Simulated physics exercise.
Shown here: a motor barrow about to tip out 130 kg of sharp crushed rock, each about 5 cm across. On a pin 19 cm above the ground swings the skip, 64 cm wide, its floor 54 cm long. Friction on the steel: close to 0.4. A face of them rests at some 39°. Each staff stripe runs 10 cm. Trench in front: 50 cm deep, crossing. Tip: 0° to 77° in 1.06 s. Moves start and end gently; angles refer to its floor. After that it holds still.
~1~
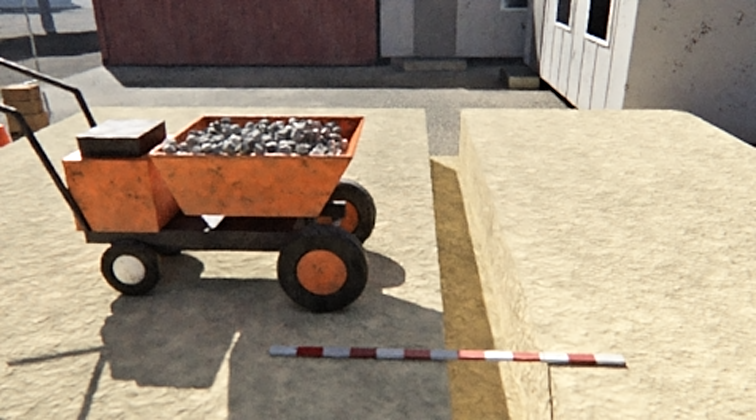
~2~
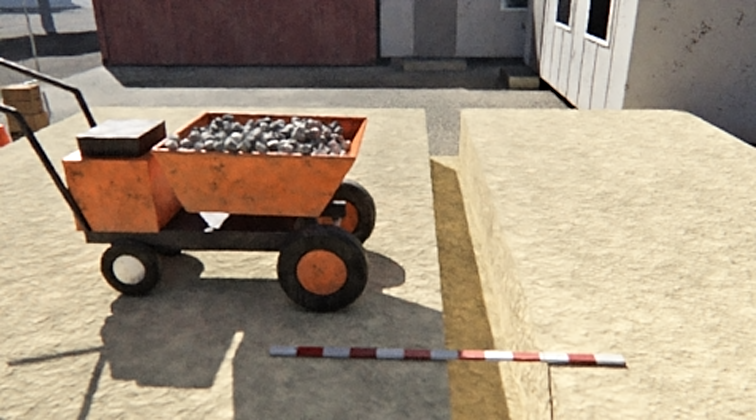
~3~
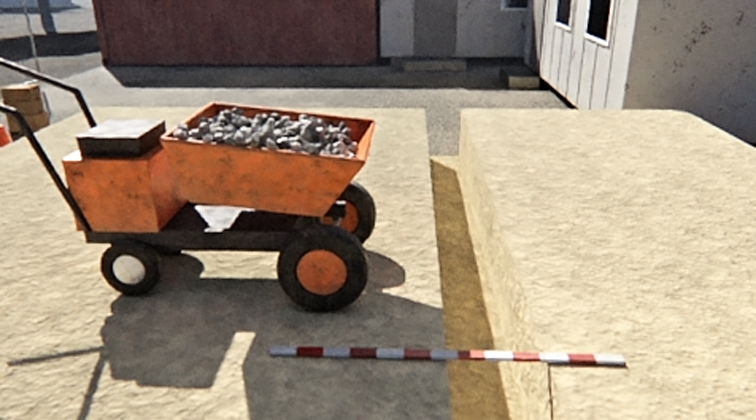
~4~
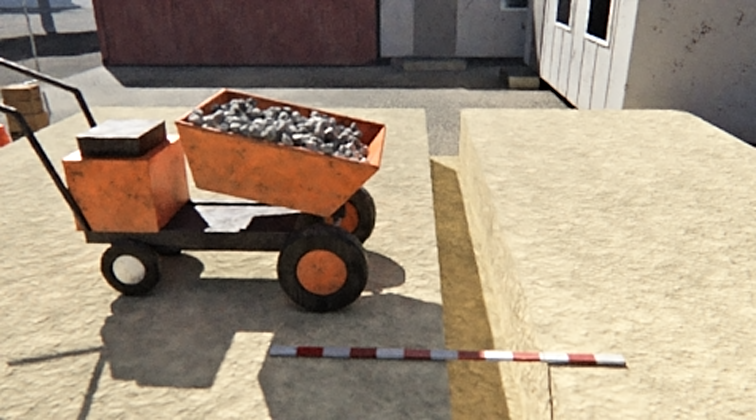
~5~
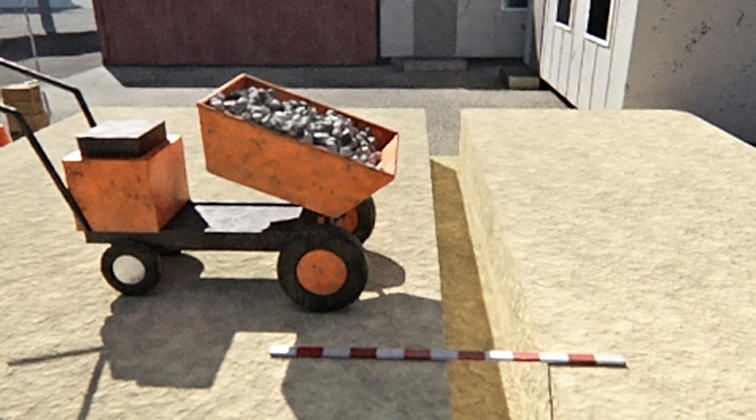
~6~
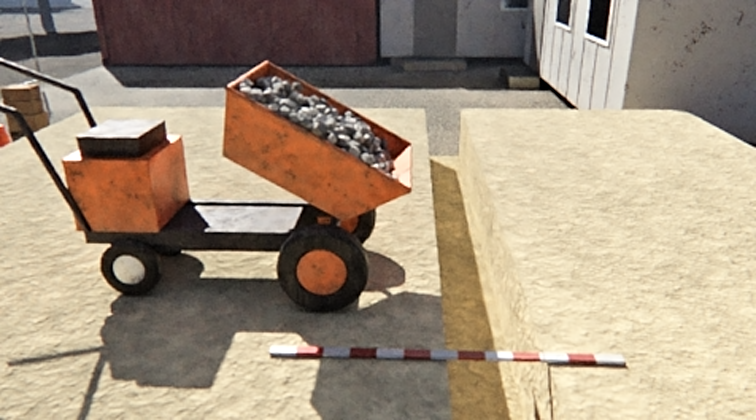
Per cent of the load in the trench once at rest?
About 88 %.
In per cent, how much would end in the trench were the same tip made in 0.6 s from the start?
About 75 percent, I'd say.
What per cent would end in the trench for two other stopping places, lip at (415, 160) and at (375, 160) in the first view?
From the first place around 50 per cent, from the other around 80.
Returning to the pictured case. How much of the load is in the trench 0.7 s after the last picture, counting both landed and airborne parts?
Some 35 per cent.
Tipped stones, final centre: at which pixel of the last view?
Somewhere around (478, 353) in the last picture.
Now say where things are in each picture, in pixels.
The skip is at 0°, its lip at (352, 158); the top of the load is at (256, 127), in the first picture.
The skip is at 2°, its lip at (355, 159); the top of the load is at (257, 125), in the second picture.
The skip is at 6°, its lip at (365, 162); the top of the load is at (229, 119), in the third picture.
The skip is at 12°, its lip at (379, 168); the top of the load is at (239, 107), in the fourth picture.
The skip is at 21°, its lip at (395, 178); the top of the load is at (249, 94), in the fifth picture.
The skip is at 30°, its lip at (411, 191); the top of the load is at (273, 84), in the sixth picture.
Then, 0.4 s after the last picture the floor is at 65°, 99 % in the skip, 1 % in the trench; the foremost stones are at (456, 218).
Then, 0.7 s after the last picture the floor is at 77°, 64 % in the skip, 35 % in the trench, 1 % past the trench; the foremost stones are at (530, 267).
Then, 1.1 s after the last picture the floor is at 77°, 34 % in the skip, 64 % in the trench, 2 % past the trench; the foremost stones are at (580, 280).
Then, 3.0 s after the last picture the floor is at 77°, 10 % in the skip, 88 % in the trench, 2 % past the trench; the foremost stones are at (585, 281).
